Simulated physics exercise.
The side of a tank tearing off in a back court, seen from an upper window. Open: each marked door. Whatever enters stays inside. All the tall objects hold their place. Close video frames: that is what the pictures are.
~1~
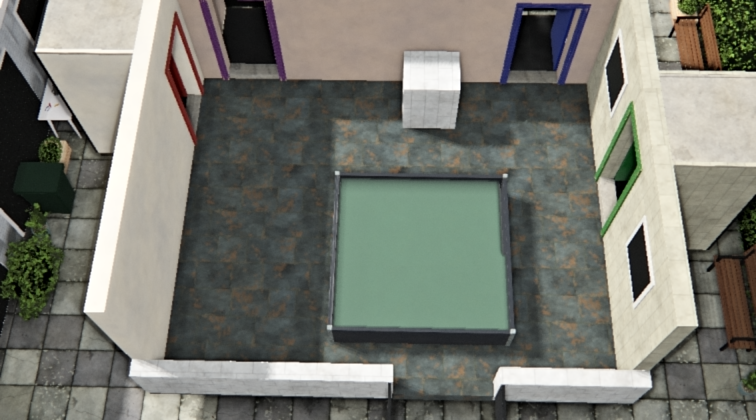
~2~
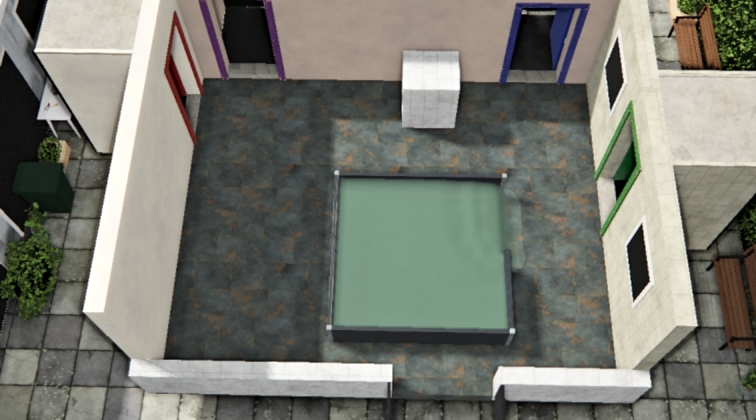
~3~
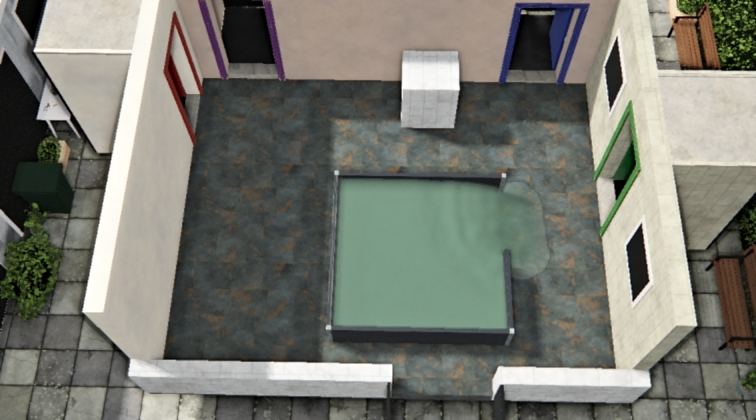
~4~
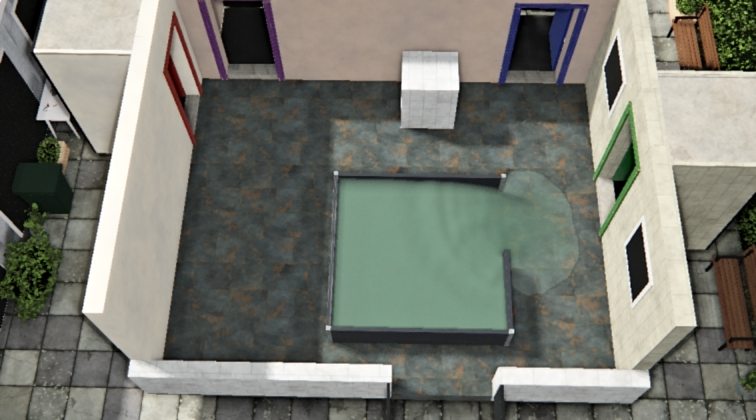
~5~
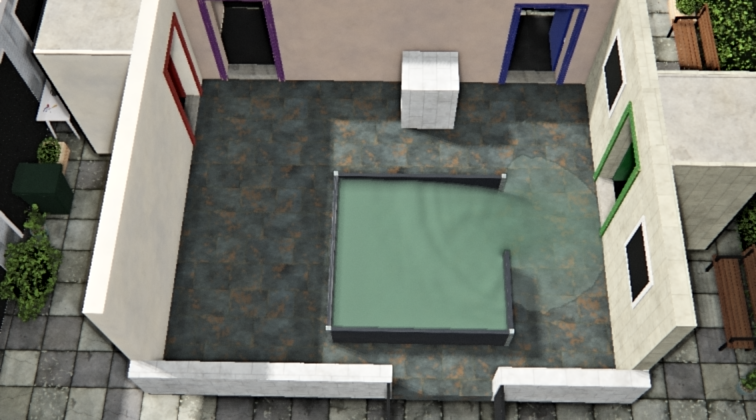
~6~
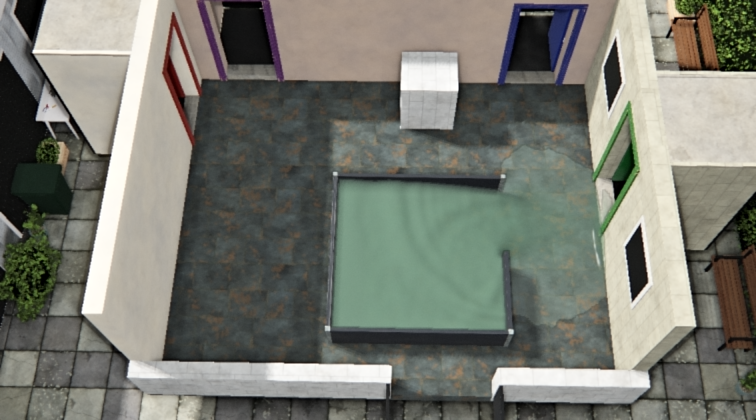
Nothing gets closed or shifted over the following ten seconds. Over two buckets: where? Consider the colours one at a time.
In order: Purple door: Not over the line on that one, red door: Not over the line on that one, green door: Over the line on that one, blue door: Over the line on that one.
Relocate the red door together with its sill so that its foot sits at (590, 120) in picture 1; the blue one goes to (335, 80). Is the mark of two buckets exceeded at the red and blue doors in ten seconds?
Looking at it, I'd say the red one breaks the limit and the blue one is safe.
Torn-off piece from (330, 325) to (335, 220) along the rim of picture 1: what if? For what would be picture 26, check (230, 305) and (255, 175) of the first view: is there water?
Submerged, then submerged.
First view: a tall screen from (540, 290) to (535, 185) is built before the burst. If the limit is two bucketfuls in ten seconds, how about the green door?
Green door: Undershoots.
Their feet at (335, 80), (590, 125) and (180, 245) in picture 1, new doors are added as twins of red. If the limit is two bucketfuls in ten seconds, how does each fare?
Note: Door one undershoots; door two overshoots; door three undershoots.
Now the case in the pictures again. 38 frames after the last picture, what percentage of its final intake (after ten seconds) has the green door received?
About 95 per cent.
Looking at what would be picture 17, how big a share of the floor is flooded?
Close to 25 %.
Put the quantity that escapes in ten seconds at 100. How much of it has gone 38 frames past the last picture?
By my reckoning, 65 %.
A moment on, water covers 15 % of the floor; the purple door not reached, the red door not reached, the green door over two buckets in, the blue door not reached.
Next, water covers 25 % of the floor; the purple door not reached, the red door not reached, the green door far over two buckets in, the blue door under two buckets in.
Then, water covers 35 % of the floor; the purple door not reached, the red door not reached, the green door far over two buckets in, the blue door far over two buckets in.
Later, water covers 65 % of the floor; the purple door wet at the sill, nothing in, the red door not reached, the green door far over two buckets in, the blue door far over two buckets in.
In the end, water covers 90 % of the floor; the purple door wet at the sill, nothing in, the red door under two buckets in, the green door far over two buckets in, the blue door far over two buckets in.
